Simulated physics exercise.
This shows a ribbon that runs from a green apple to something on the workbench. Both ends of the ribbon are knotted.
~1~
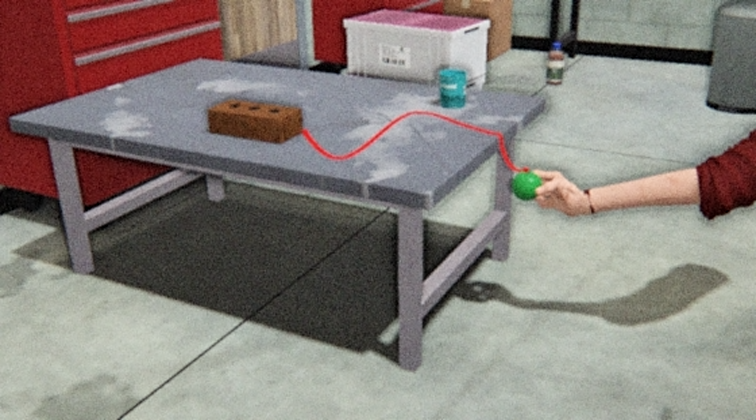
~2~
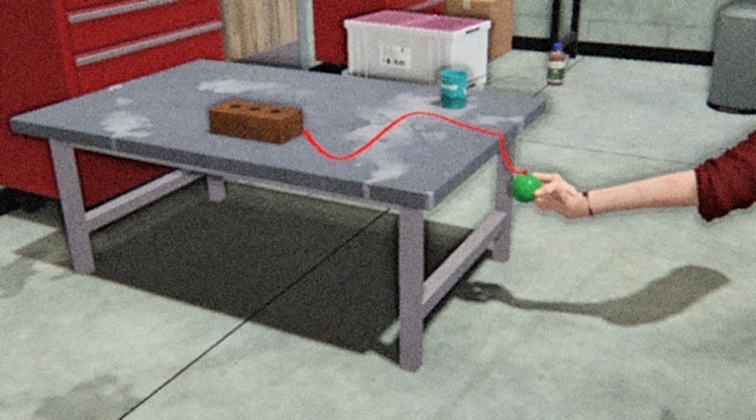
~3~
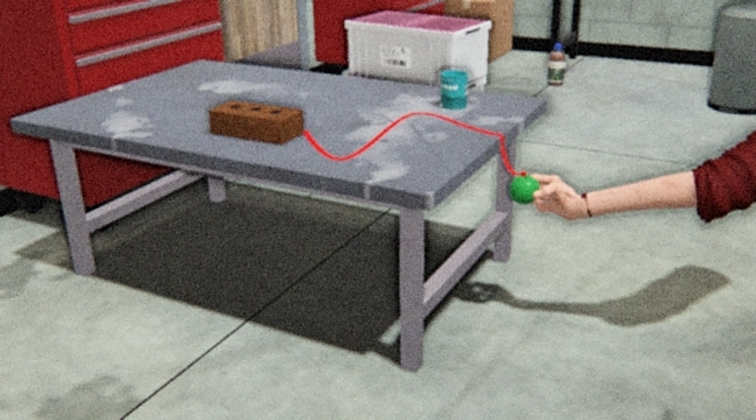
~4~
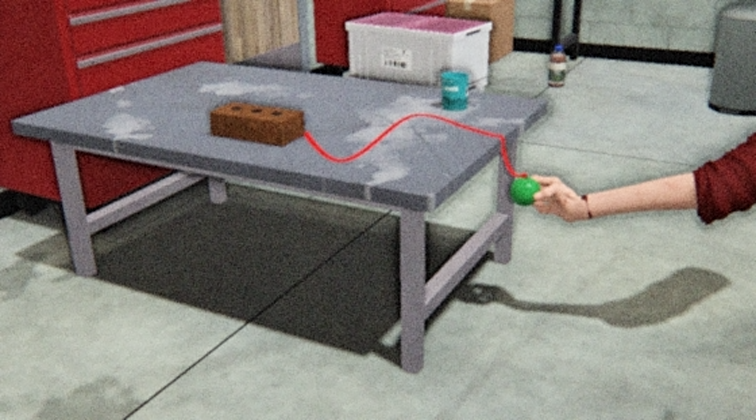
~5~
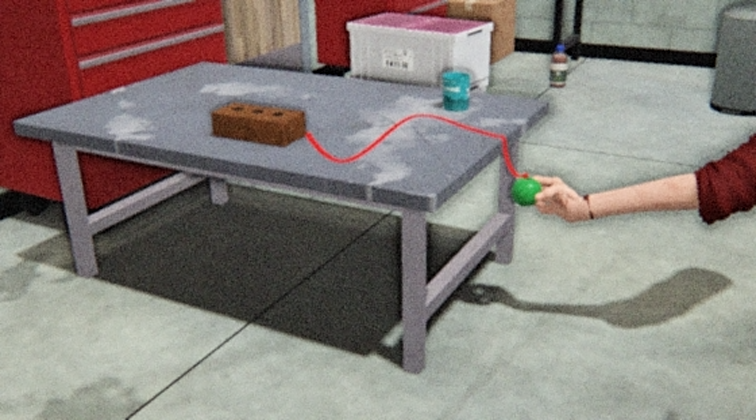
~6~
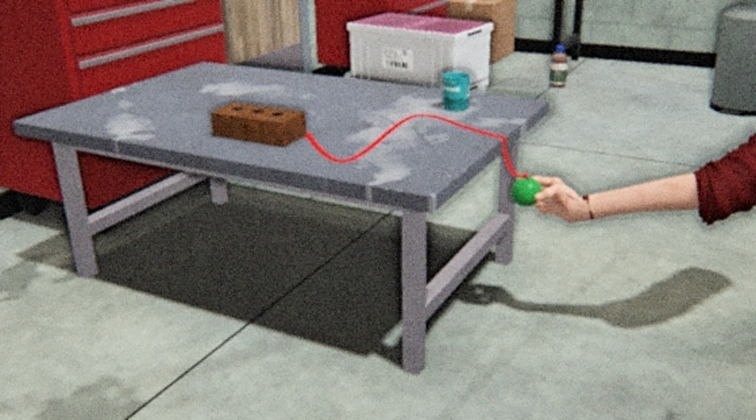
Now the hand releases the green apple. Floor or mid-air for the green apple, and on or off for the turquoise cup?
As I see it, the green apple falls to the ground. The turquoise cup is not moved.
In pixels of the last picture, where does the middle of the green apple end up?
I'd put it close to (518, 308).
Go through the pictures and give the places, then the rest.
Green apple (527, 186); brick (254, 108); turquoise cup (453, 73), in the first frame.
Green apple (526, 188), in the second frame.
Green apple (525, 190), in the third frame.
Green apple (525, 191); ribbon through (355, 157) (396, 125), in the fourth frame.
Green apple (527, 192); ribbon through (356, 157) (397, 126), in the fifth frame.
Green apple (526, 192); brick (258, 111); turquoise cup (457, 75); ribbon tied to the brick, with much slack, in the sixth frame.
Then, 0.44 s later than the last view, apple on the floor near (518, 308); brick as before; cup as before.
Finally, apple on the floor near (518, 308); brick as before; cup as before. The green apple lands on the floor and the turquoise cup keeps its place.
